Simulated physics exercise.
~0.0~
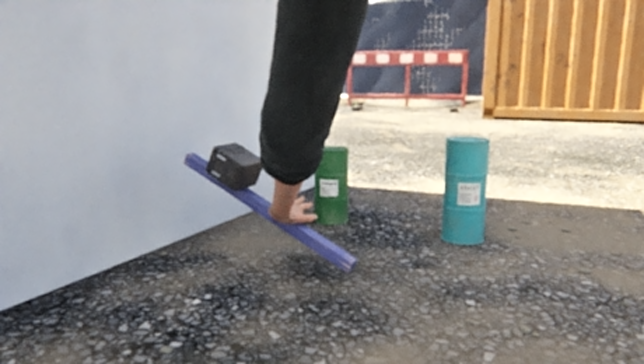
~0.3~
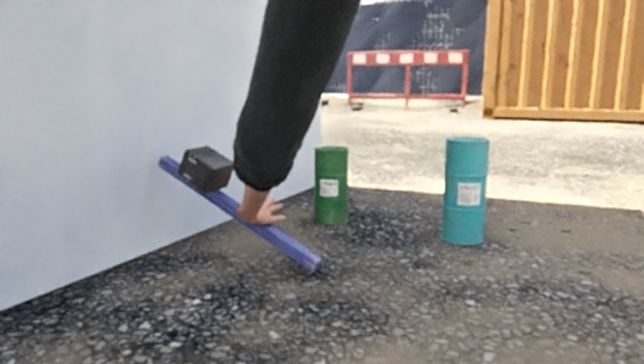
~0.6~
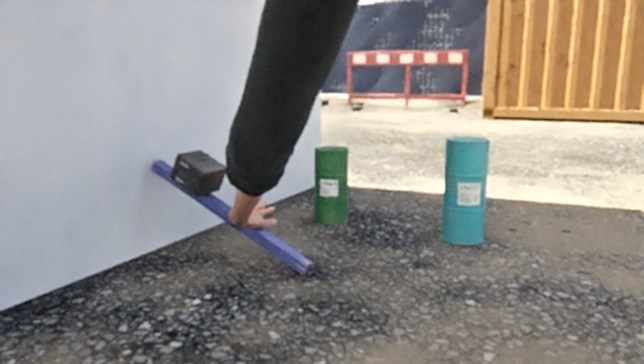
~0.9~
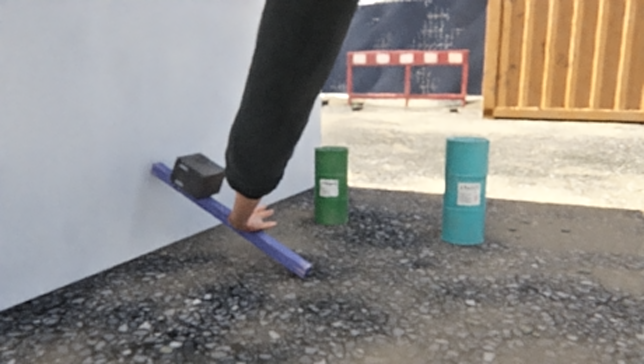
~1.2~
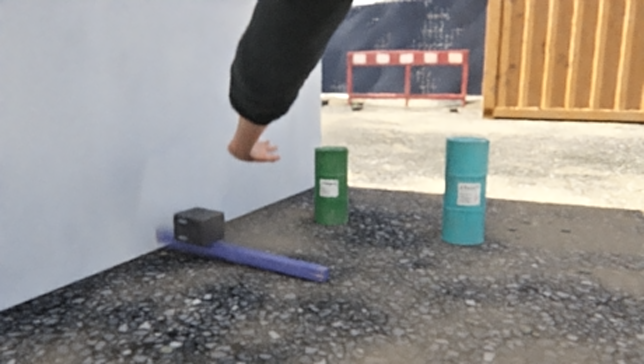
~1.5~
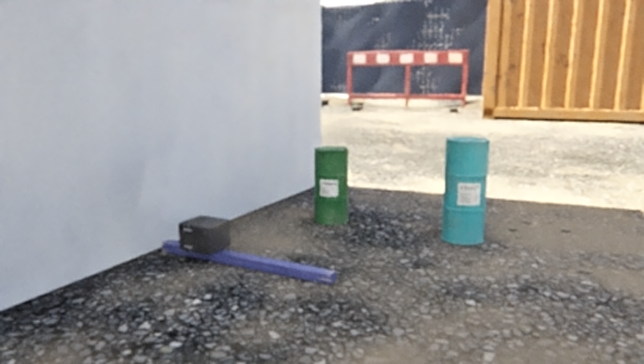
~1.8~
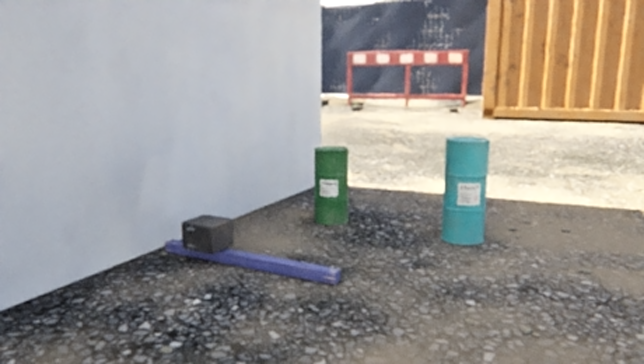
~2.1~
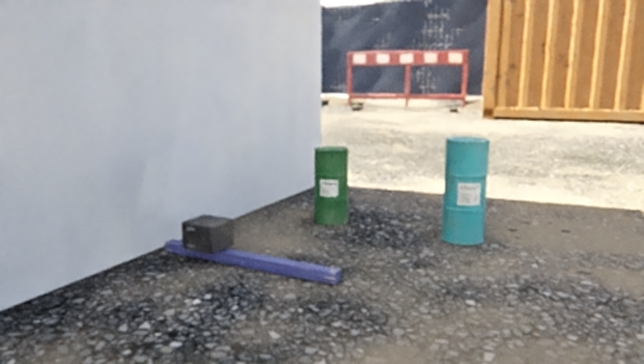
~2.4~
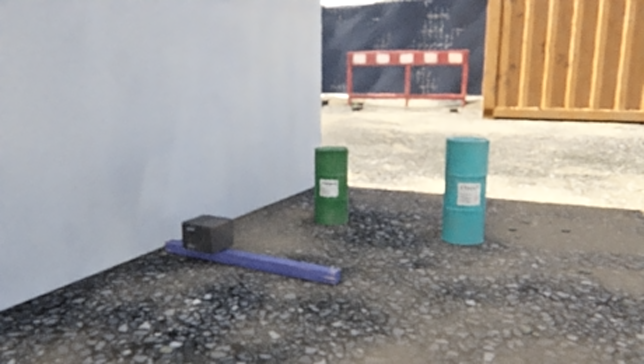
The clip shows a hand moving a tilted blue pole, with a dark box on it, left against a pale wall near green and turquoise canisters. The hand lets go and withdraws, and the pole slides down to lie on the ground, the box still at its left end.
